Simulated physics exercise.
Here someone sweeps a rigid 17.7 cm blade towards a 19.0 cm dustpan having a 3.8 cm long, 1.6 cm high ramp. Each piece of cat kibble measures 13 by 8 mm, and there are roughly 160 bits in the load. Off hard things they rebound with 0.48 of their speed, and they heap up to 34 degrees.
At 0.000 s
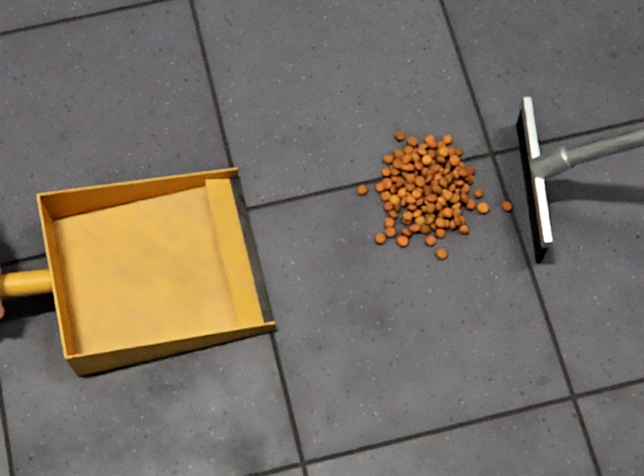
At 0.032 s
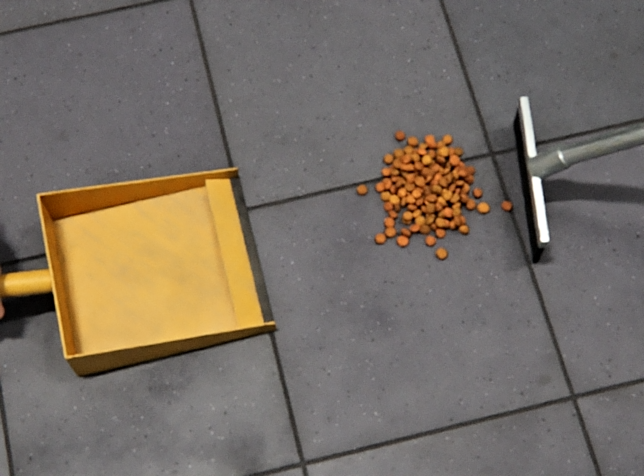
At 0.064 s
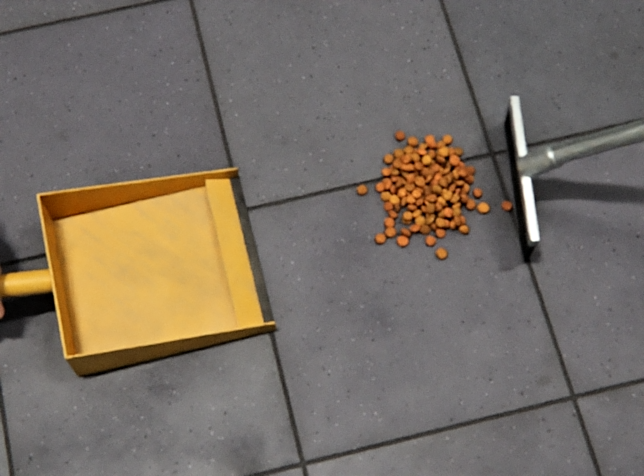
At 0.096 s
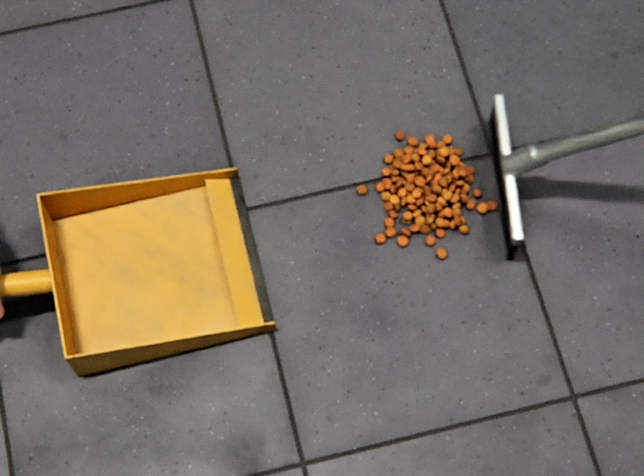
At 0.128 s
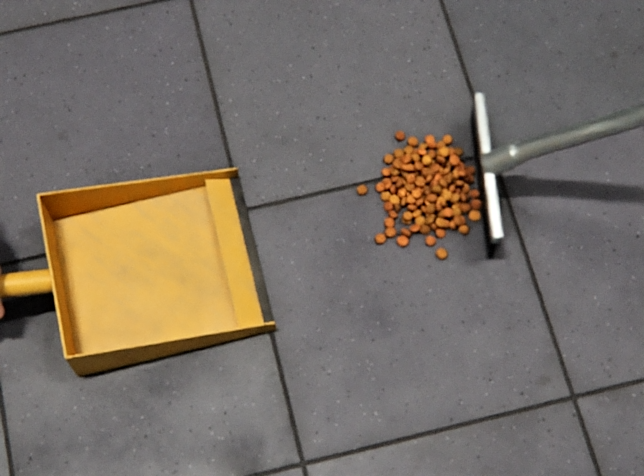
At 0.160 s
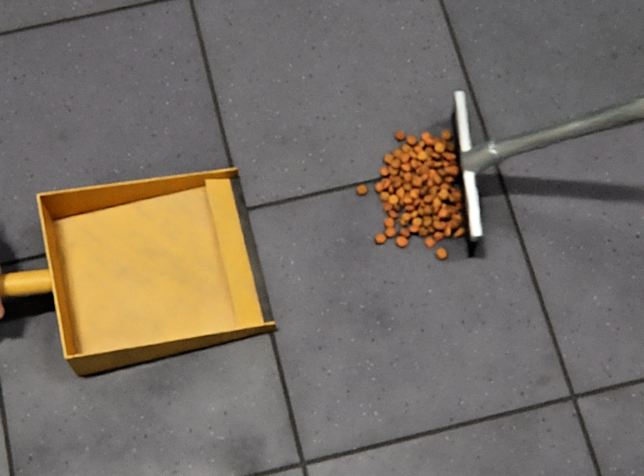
A hand at the left edge holds the handle of a yellow dustpan on a grey tiled floor, seen from above at a slant. To the right of the pan lies a loose heap of small orange-brown kibble, and beyond it stands a narrow black-and-white blade on a grey metal handle. The blade slides left into the heap, pressing its right side inward, while the pan and view stay still.
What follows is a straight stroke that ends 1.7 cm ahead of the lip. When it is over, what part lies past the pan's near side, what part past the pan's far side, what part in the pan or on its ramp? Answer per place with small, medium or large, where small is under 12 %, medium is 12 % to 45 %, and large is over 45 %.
Near side small, far side large, pan medium.
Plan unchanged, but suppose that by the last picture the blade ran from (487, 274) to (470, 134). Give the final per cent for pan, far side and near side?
You'd see pan at 5, far at 10 and near at 5.
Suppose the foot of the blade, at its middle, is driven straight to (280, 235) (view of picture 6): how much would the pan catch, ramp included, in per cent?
That would come to near 25 percent.
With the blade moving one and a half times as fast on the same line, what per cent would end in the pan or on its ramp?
Then some 20 in a hundred.
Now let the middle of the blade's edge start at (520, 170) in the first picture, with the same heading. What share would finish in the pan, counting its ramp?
Something close to 15 percent.
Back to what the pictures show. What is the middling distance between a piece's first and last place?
22 cm or thereabouts.
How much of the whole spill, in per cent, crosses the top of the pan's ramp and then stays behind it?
It comes to some 0 per cent.
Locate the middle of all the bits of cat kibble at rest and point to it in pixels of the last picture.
Est. centre at rest: (239, 173) px.
After 0.33 s, middle of the blade 14 cm from the lip; 0 % over the lip, far side 25 %, near side 0 %.
After 0.44 s, middle of the blade 6 cm from the lip; 0 % over the lip, far side 45 %, near side 0 %.
Then, at 0.69 s, middle of the blade 3 cm from the lip; 20 % over the lip, far side 50 %, near side 0 %.
At rest (1.4 s), near side 0 %, far side 50 %, pan 20 %, in front of the lip or behind the blade 30 %.
